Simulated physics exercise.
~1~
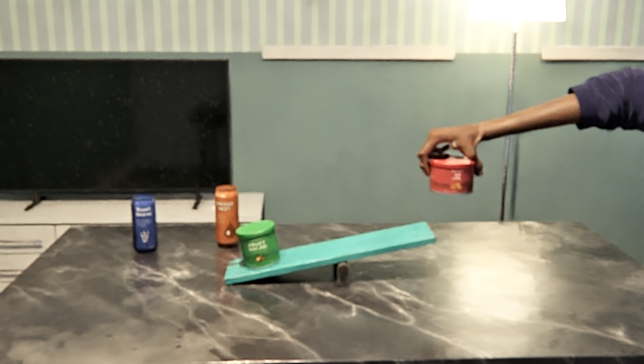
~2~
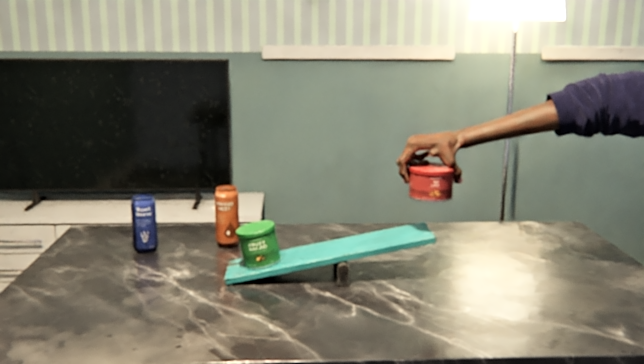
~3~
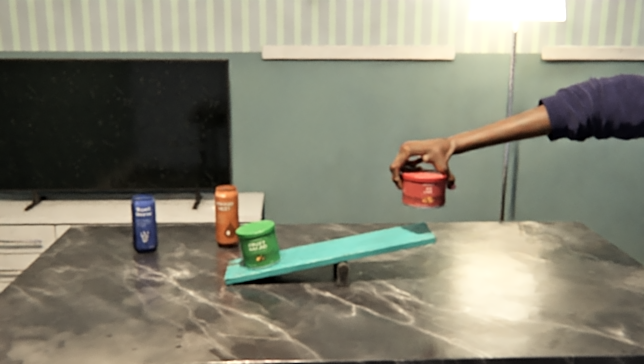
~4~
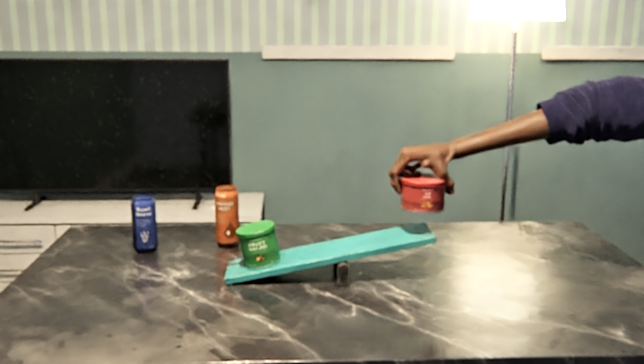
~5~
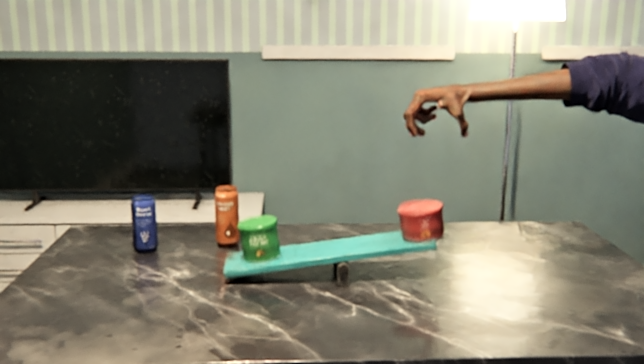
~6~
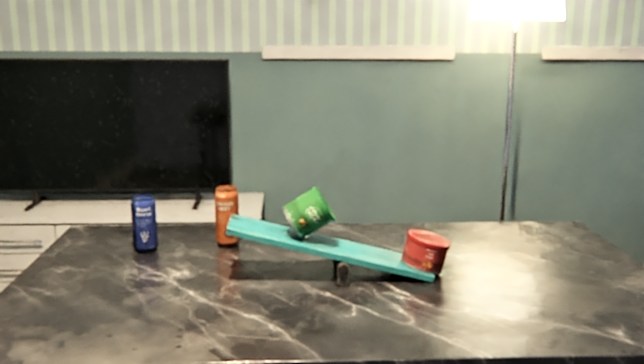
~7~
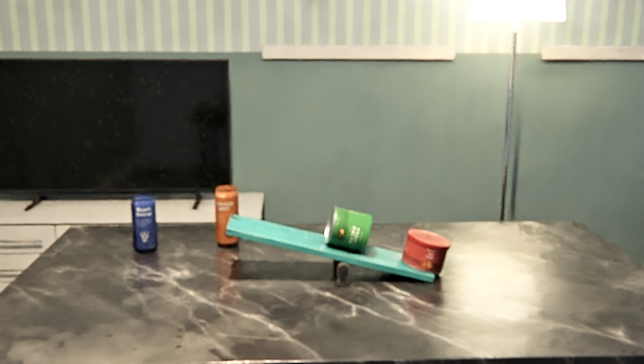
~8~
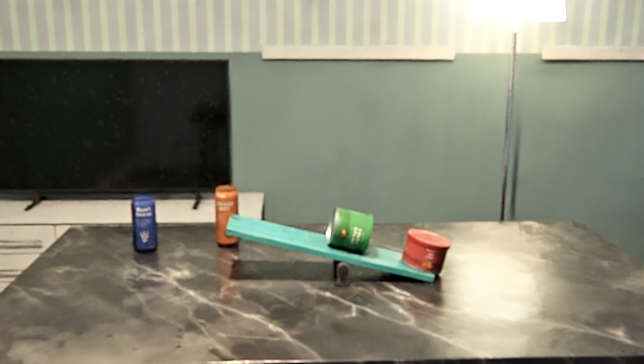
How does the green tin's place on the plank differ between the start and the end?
At the start the green tin stands on the lowered left end of the plank. By the end it lies tipped over near the middle, just right of the support and close to the red tub.
